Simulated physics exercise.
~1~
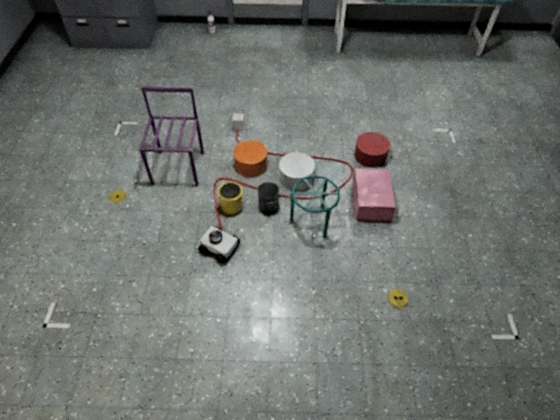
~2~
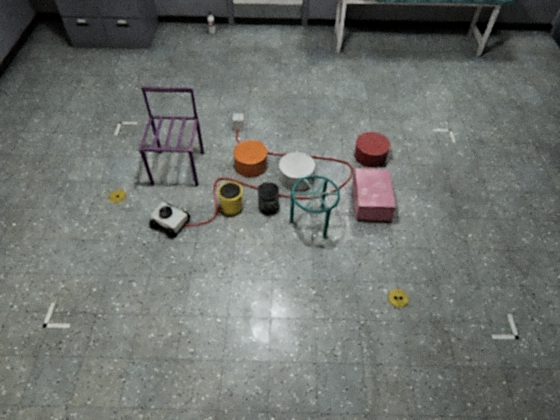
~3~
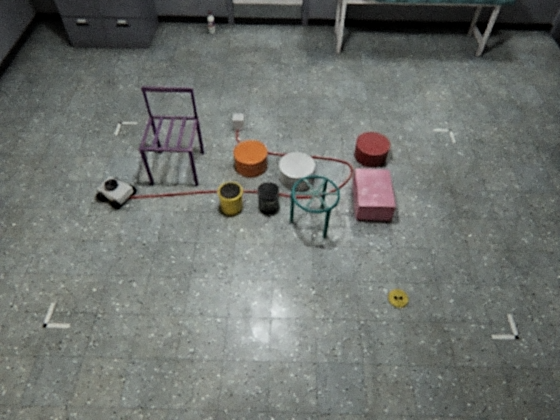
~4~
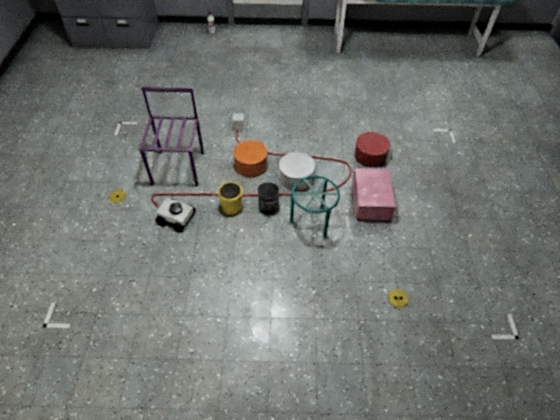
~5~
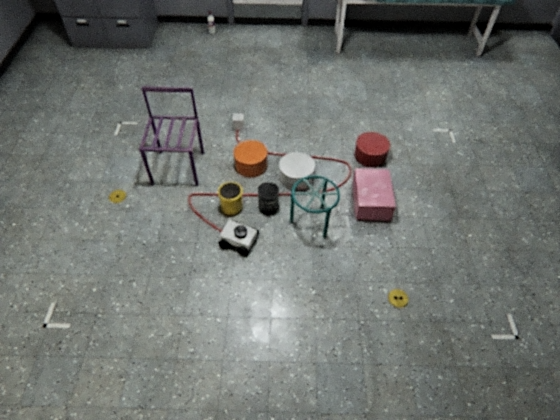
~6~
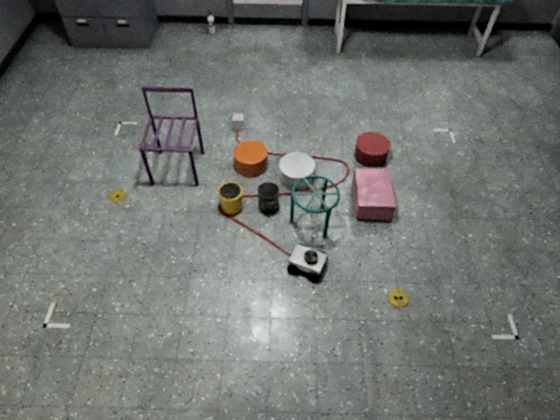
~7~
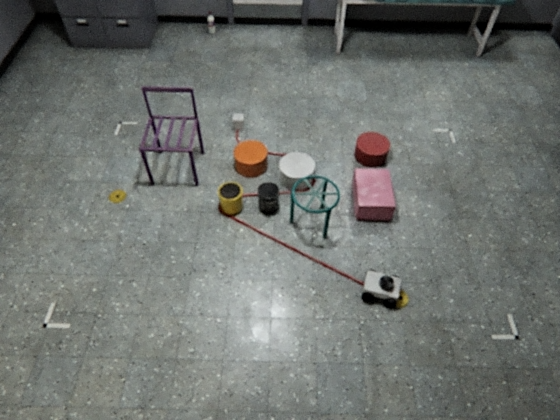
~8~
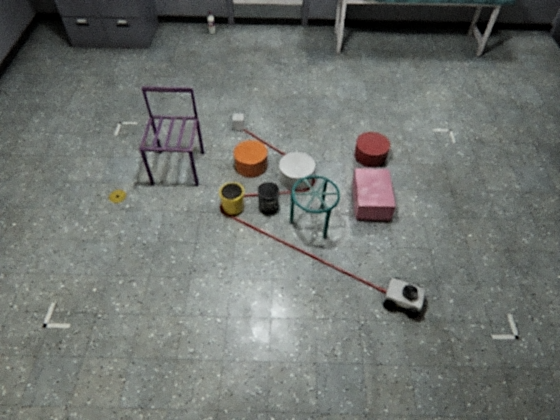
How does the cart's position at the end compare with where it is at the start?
At the start the cart sits just in front of the yellow pot, left of the stool. By the end it is well to the right and a little nearer the viewer, at the yellow mark below the pink crate.
